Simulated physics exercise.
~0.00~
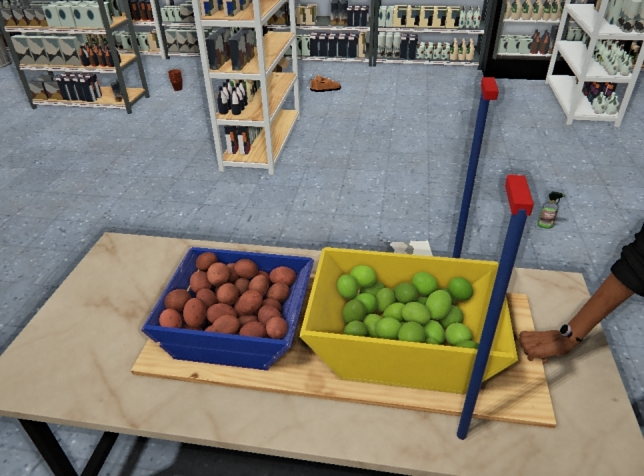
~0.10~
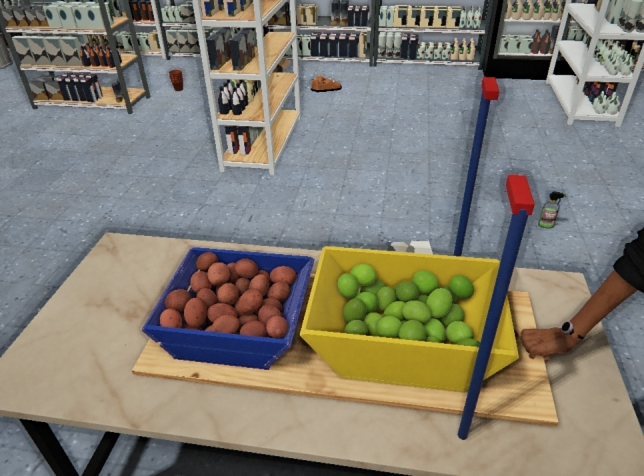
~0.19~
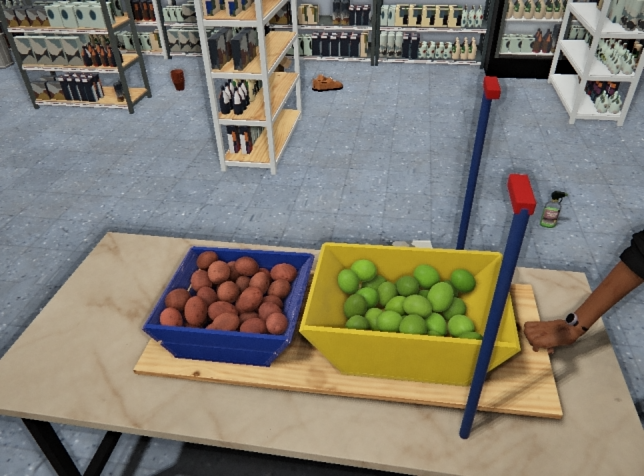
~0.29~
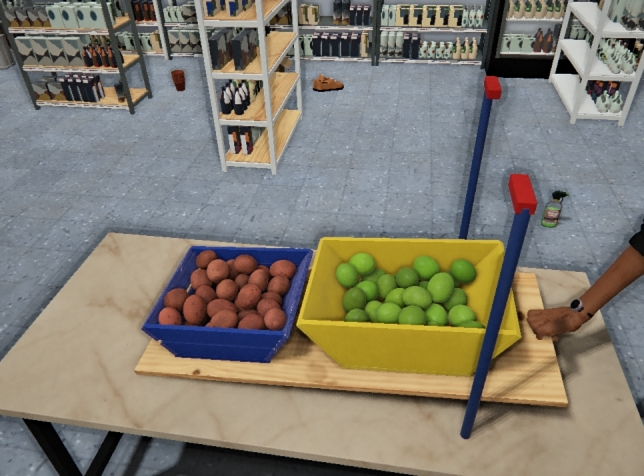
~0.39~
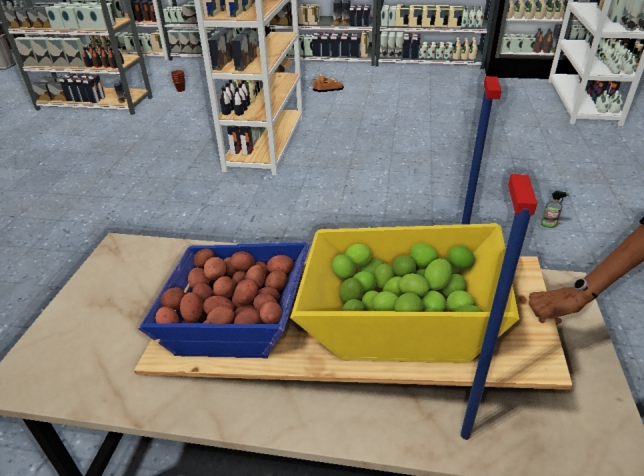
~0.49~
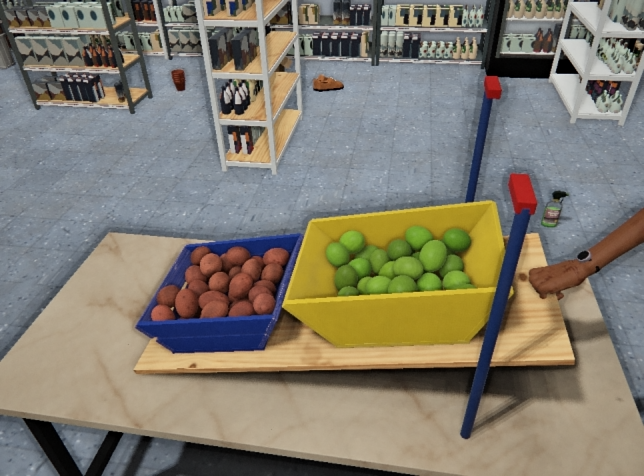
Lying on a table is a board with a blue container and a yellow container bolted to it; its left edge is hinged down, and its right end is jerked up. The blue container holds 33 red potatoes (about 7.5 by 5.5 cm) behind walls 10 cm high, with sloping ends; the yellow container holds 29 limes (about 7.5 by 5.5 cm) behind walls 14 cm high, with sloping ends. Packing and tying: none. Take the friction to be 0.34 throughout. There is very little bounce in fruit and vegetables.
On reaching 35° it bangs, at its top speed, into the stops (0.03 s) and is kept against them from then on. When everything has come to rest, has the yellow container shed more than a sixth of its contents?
No. It ends up short by less than a sixth.
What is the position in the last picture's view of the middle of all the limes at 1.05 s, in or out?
In the last picture they centre on about (302, 199).
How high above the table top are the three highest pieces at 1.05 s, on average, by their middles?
About 54 cm up, on average.
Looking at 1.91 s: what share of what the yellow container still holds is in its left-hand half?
Near 90 per cent.
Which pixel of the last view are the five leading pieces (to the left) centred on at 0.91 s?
Their mean place is roughly (160, 281) in the last picture.
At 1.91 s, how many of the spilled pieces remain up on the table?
Some 1 in number.
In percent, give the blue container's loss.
Lost from the blue container: 5 percent.
After 0.81 s, it hits the stops.
After 0.91 s, tilt 35°; blue container 33 in, 0 out and yellow container 29 in, 0 out.
After 1.05 s, tilt 35°; blue container 33 in, 0 out and yellow container 29 in, 0 out.
After 1.31 s, tilt 35°; blue container 32 in, 1 out and yellow container 28 in, 1 out.
Outcome (at 1.91 s), blue container 32 in, 1 out and yellow container 27 in, 2 out. Asked share, 2 of 29, 7 per cent.
